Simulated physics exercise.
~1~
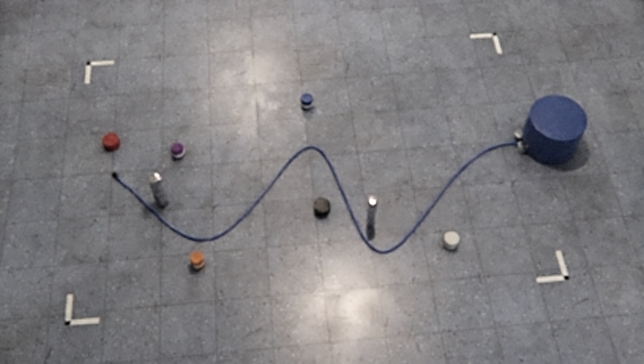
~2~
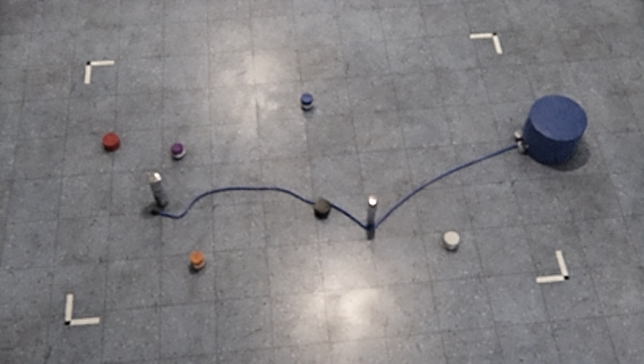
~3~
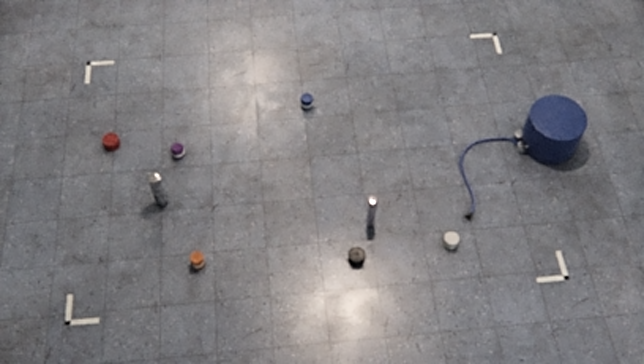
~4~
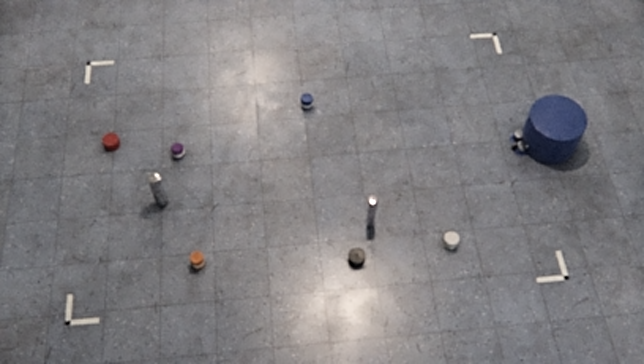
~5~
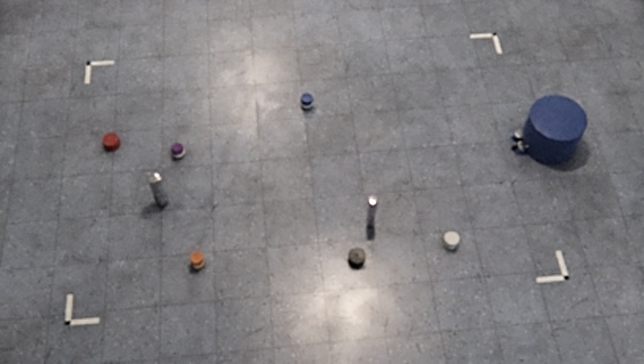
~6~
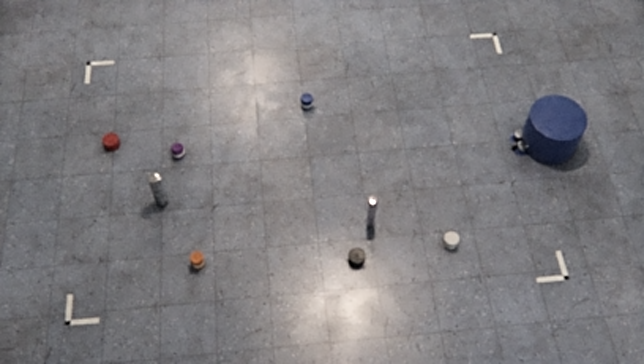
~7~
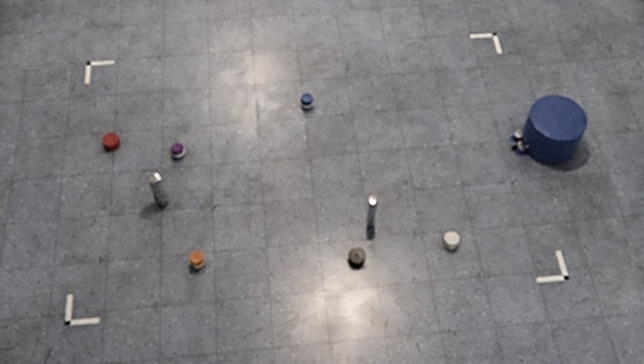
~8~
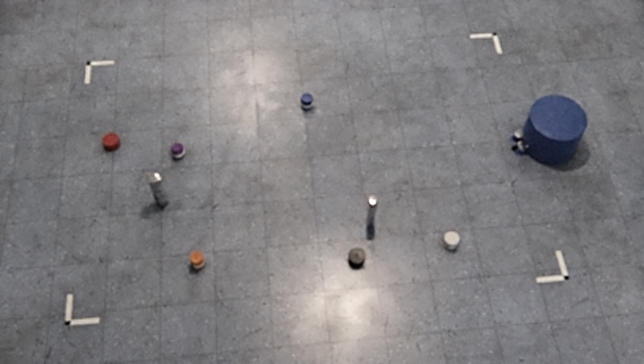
A blue reel winds in its cord, and the black tub shifts right and down.
